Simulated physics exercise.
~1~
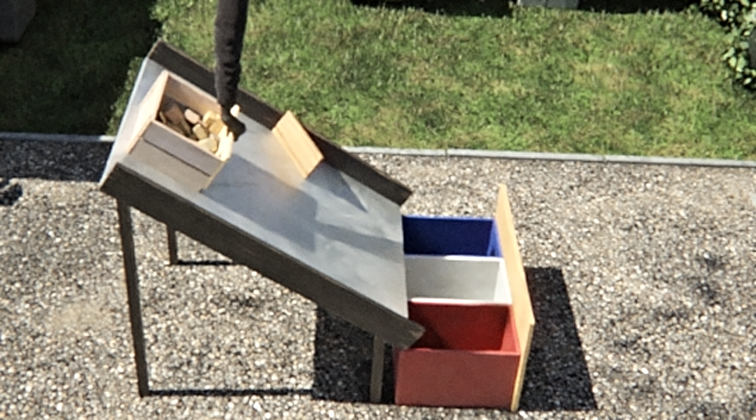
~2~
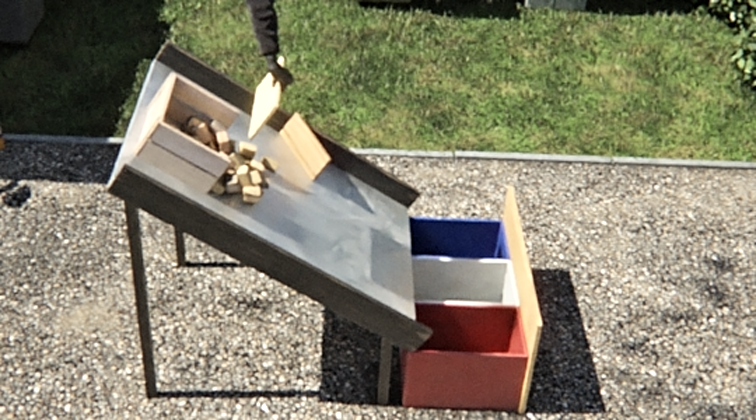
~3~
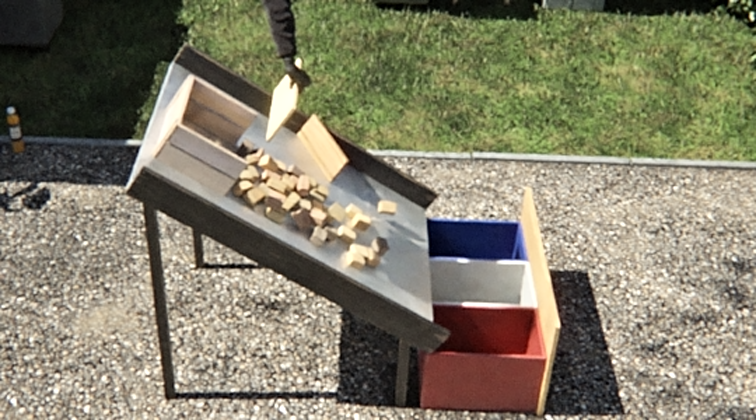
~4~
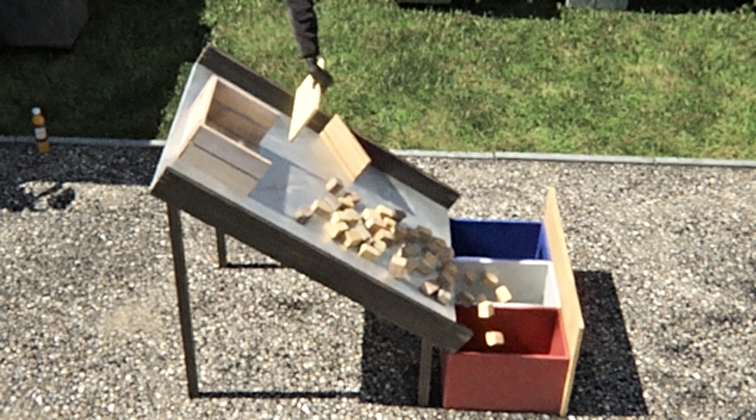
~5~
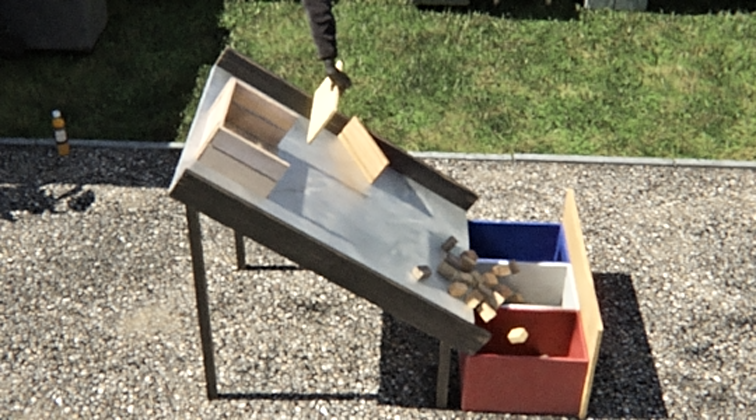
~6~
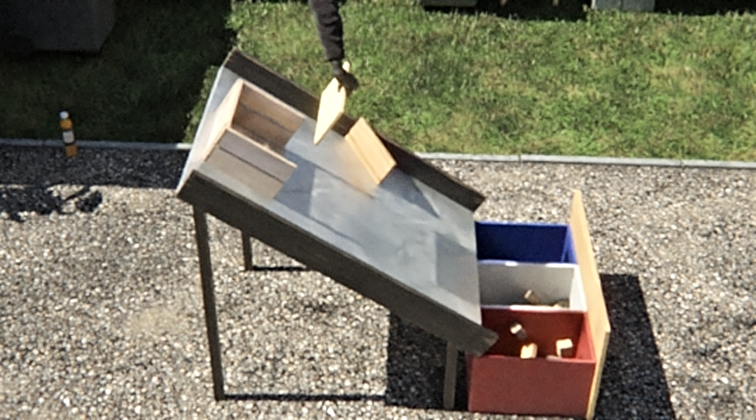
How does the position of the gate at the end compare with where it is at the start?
At the start the gate is down at the open lower side of the wooden pen. By the end it is held up in the hand, clear of the pen and above the far side of the sloping table.
A hand lifts a gate and wooden blocks slide down, mostly into the white tote.
